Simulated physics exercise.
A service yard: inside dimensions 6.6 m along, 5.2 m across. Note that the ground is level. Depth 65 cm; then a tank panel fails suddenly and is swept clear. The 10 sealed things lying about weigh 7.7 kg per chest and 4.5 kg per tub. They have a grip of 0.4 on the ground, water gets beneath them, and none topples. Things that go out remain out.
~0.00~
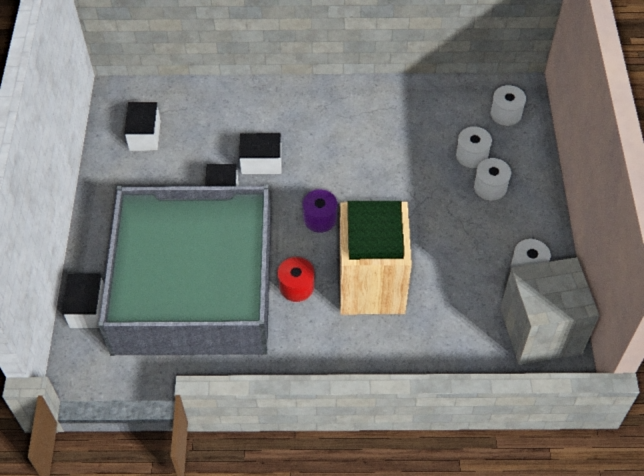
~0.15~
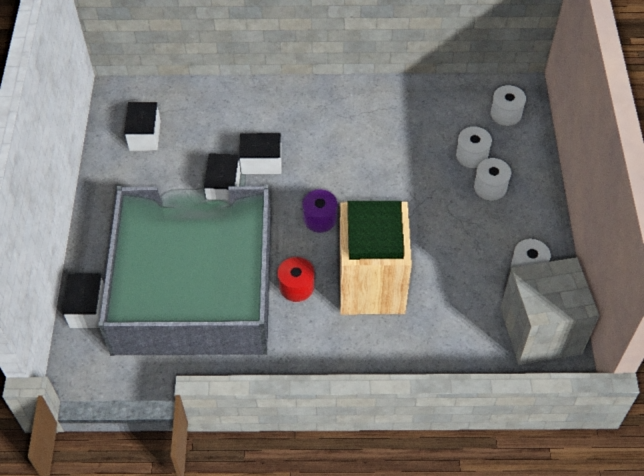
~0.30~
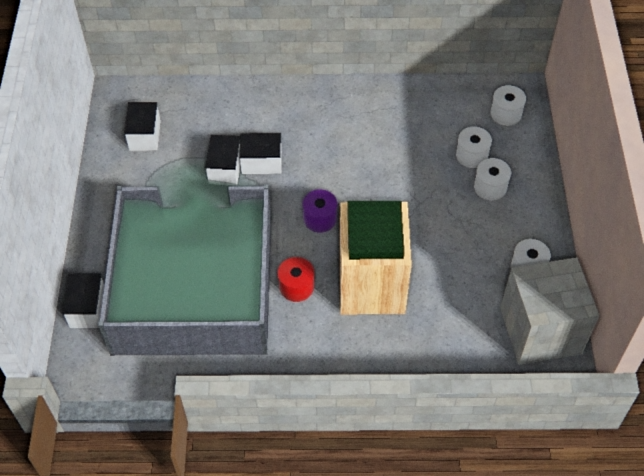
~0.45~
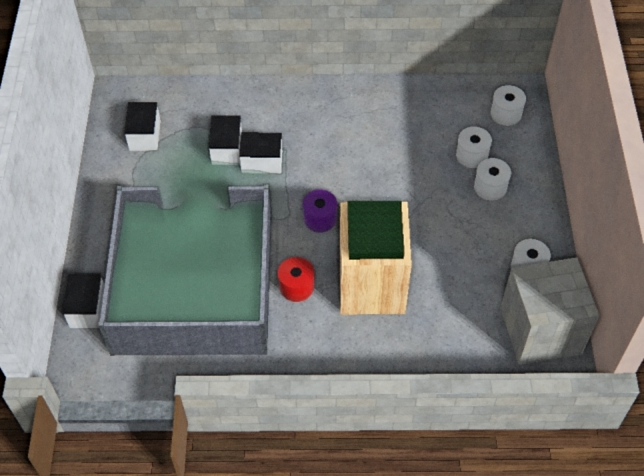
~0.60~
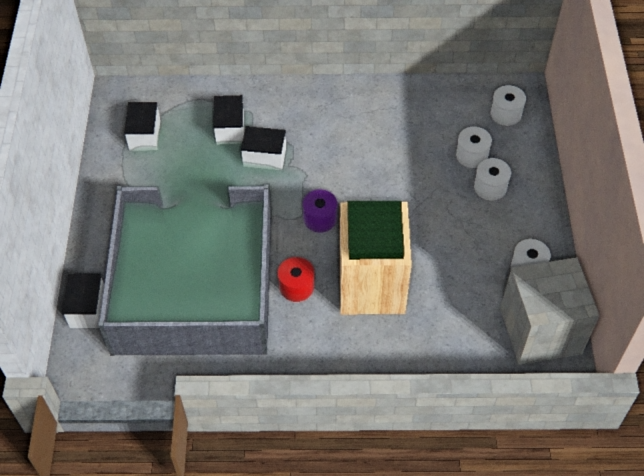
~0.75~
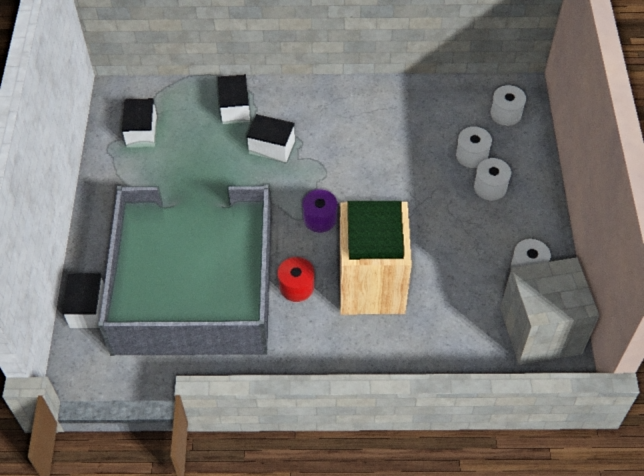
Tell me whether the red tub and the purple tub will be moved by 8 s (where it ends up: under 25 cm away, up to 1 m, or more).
In order: The red tub lingers near its start; the purple tub lingers near its start.
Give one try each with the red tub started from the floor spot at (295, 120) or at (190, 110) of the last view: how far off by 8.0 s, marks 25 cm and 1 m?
Spot one - it is swept away; spot two - it is swept away.
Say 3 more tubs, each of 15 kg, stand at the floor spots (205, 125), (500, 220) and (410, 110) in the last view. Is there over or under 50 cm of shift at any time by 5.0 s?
Beyond it, within it, beyond it.
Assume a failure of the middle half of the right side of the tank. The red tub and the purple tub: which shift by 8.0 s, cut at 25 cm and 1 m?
Under that change the red tub would be borne far and the purple tub would be borne far.
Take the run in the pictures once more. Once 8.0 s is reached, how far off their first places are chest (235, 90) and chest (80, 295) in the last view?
The first has shifted 450 cm, while the second is gone out.
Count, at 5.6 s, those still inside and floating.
7.
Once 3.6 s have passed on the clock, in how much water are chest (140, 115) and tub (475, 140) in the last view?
Roughly 16 and 3 cm.
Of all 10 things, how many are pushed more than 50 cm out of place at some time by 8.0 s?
The total is 8.
After 1.6 s the red tub is near (296, 272), 0.0 m from its start, aground; the purple tub is near (320, 203), 0.0 m from its start, aground; 0 of 10 are out; 2 afloat.
After 3.6 s the red tub is near (296, 272), 0.0 m from its start, aground; the purple tub is near (320, 203), 0.0 m from its start, aground; 0 of 10 are out; 4 afloat.
After 5.6 s the red tub is near (296, 272), 0.0 m from its start, aground; the purple tub is near (320, 203), 0.0 m from its start, aground; 0 of 10 are out; 7 afloat.
After 8.0 s the red tub is near (296, 272), 0.0 m from its start, aground; the purple tub is near (320, 203), 0.0 m from its start, aground; 1 of 10 are out; 7 afloat.
